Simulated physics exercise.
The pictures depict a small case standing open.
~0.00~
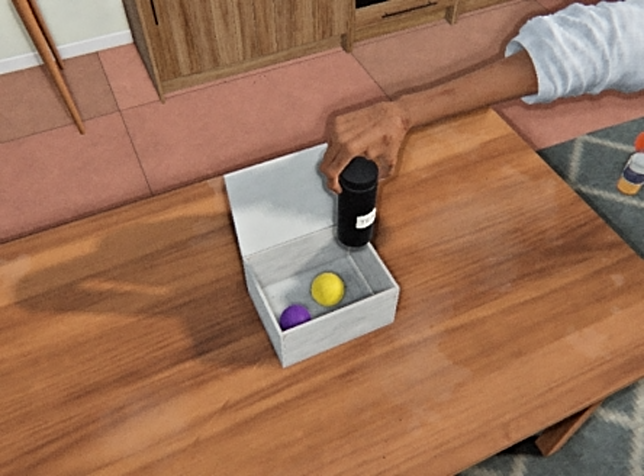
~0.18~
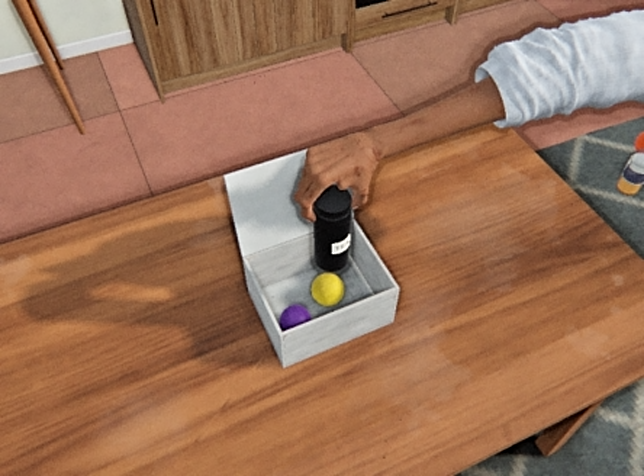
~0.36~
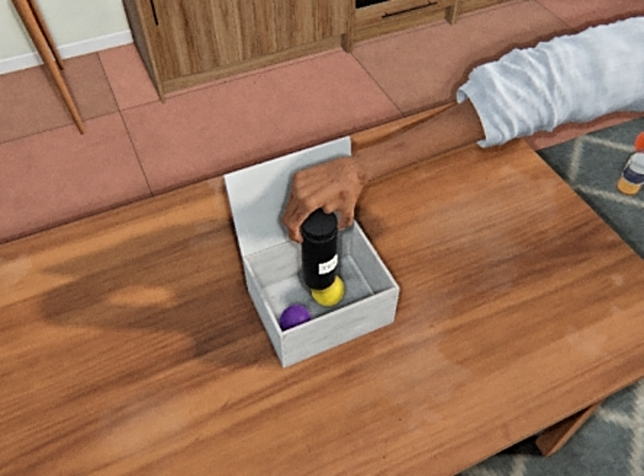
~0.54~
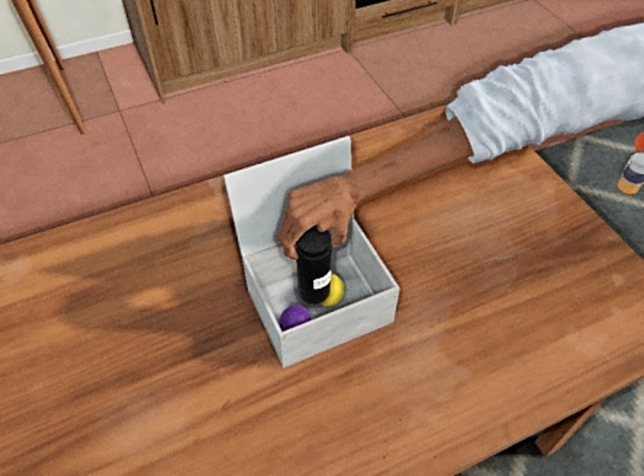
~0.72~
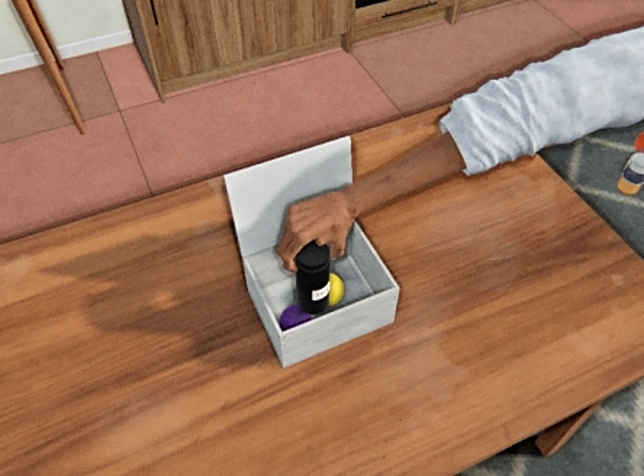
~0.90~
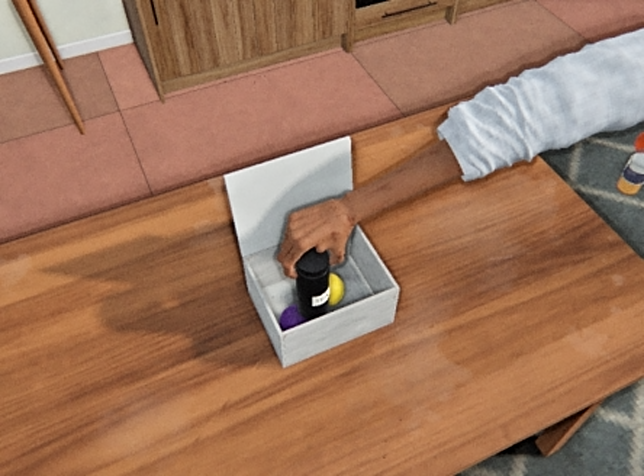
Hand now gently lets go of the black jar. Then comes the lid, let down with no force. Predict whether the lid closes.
The lid seats properly.
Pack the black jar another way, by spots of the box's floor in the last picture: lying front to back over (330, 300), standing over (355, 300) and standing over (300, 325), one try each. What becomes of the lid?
On the first attempt the lid drops into place, on the second it can't come down, and on the third it drops into place.
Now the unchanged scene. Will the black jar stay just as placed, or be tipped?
It tips.
After 1.80 s, lid starting down; black jar on its side near (345, 311); yellow lemon shifted a little; purple lemon shifted a little.
After 2.60 s, lid 45° above the rim; black jar on its side near (345, 309); yellow lemon shifted about its own width; purple lemon shifted about its own width.
In the end (3.5 s), lid shut; toppled in the box, black jar; moved from the start, yellow lemon and purple lemon. At the end, from the last picture's camera, black jar near (344, 309).
